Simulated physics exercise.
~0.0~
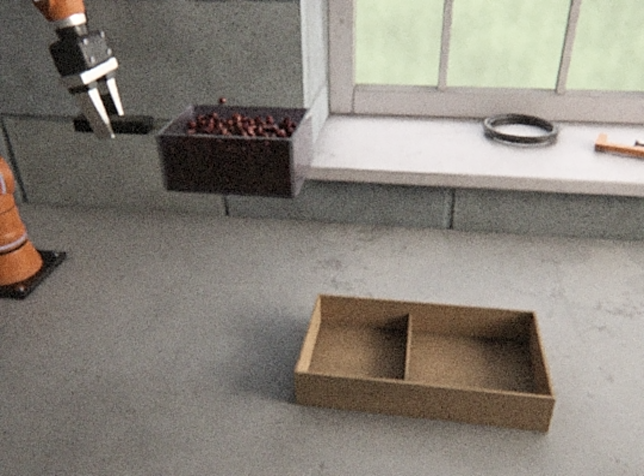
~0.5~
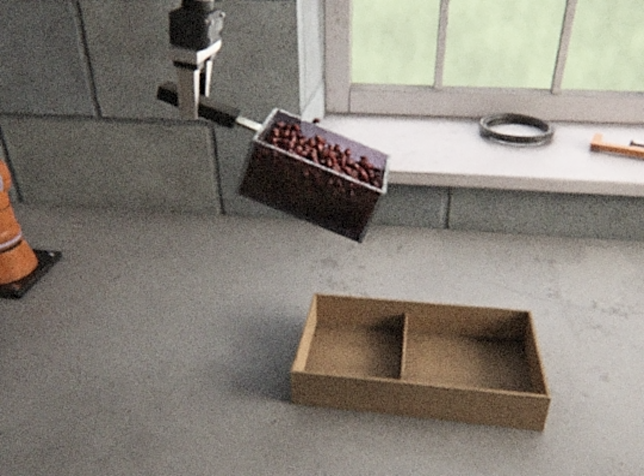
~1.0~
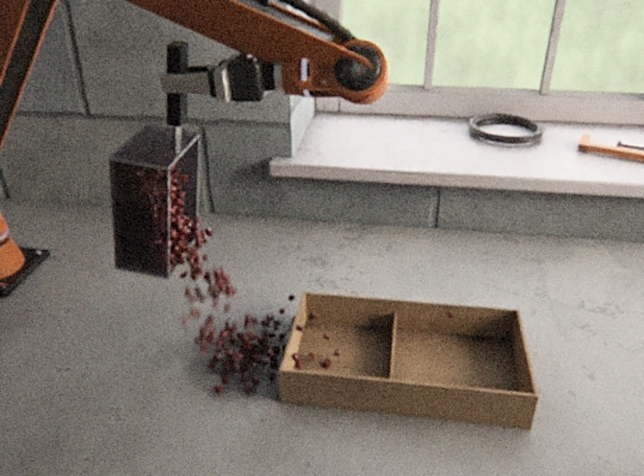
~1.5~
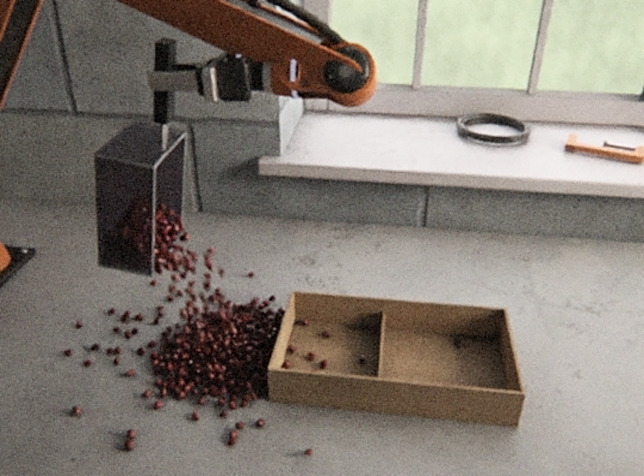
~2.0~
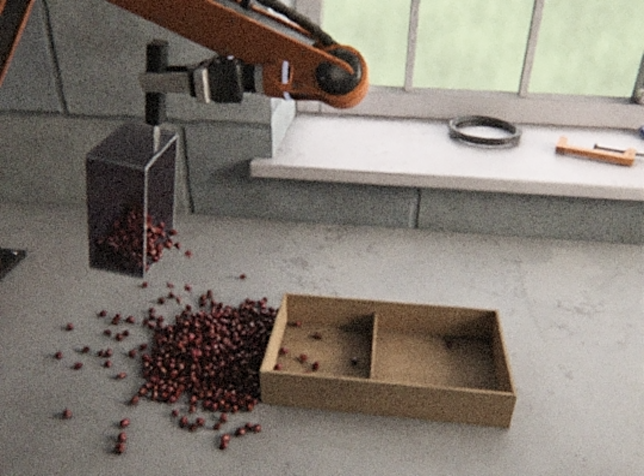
A robot arm carries a dark box of reddish beans to the right and tips it, then draws it back left as the beans pour out, most piling on the table beside a divided tray, a few landing inside it and some staying in the box.
